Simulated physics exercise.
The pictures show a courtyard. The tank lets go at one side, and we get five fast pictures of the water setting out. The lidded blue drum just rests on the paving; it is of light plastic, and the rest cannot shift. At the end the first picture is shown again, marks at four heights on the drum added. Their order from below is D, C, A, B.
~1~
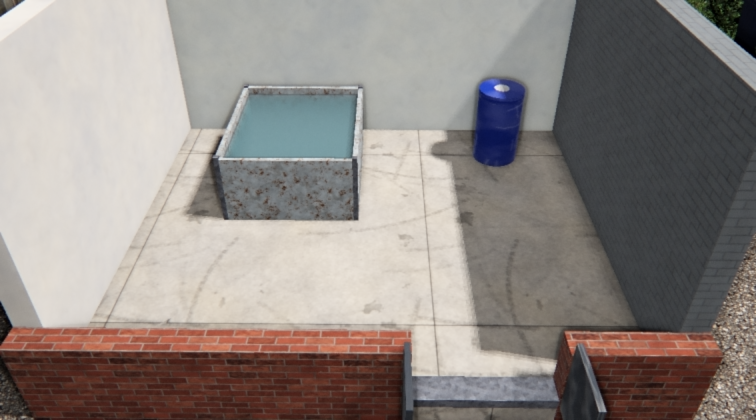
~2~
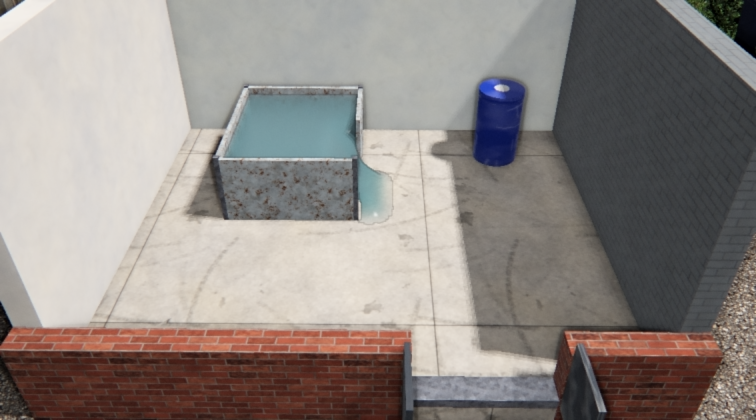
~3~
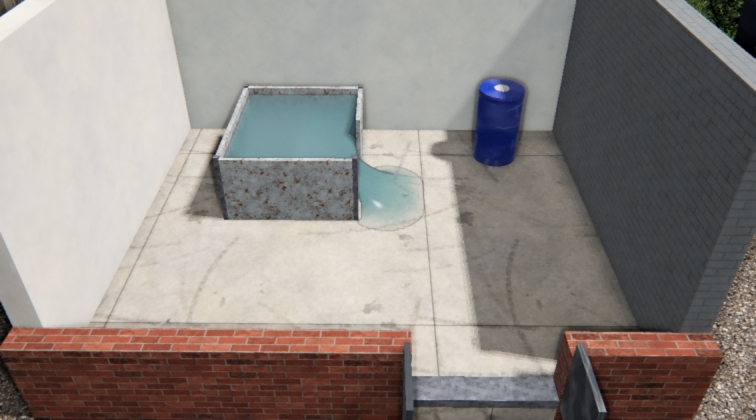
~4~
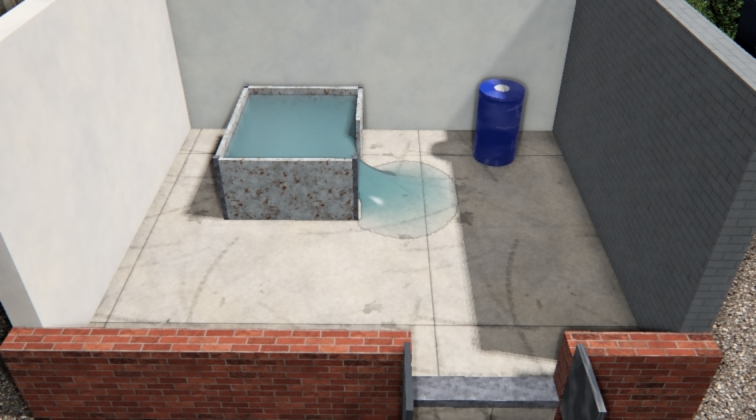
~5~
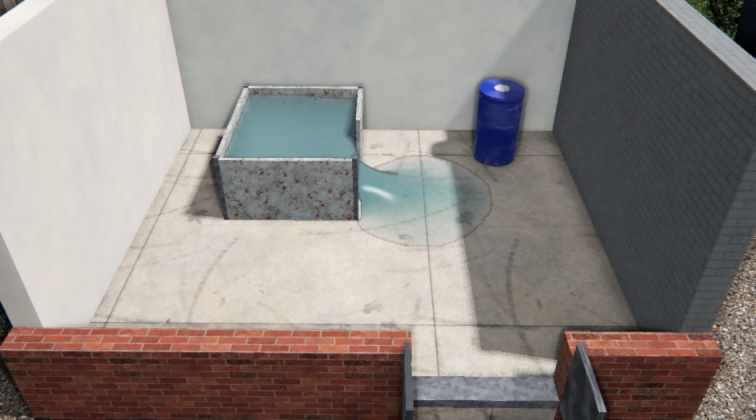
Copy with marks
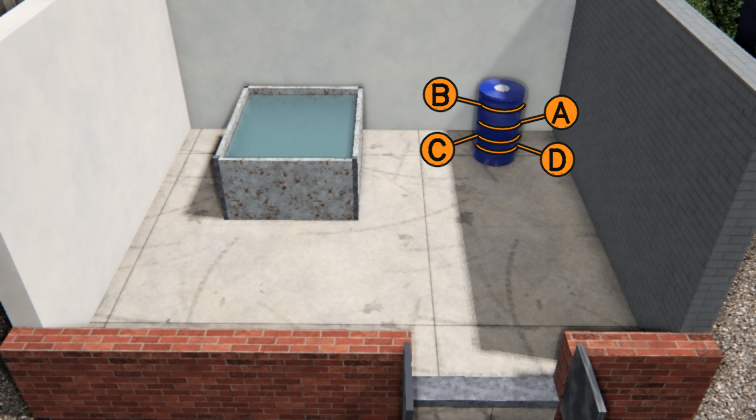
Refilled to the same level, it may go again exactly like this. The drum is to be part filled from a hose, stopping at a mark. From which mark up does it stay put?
It is D.
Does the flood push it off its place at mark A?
No, not at all.
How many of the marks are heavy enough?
All of them.
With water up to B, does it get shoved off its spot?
No, not at all.
On the marked copy, A at (502, 129); B at (504, 111); C at (500, 142); D at (499, 152); from the bottom up D, C, A, B.
For mark A, it does not move.
For mark B, it does not move.
For mark C, it does not move.
For mark D, it does not move.
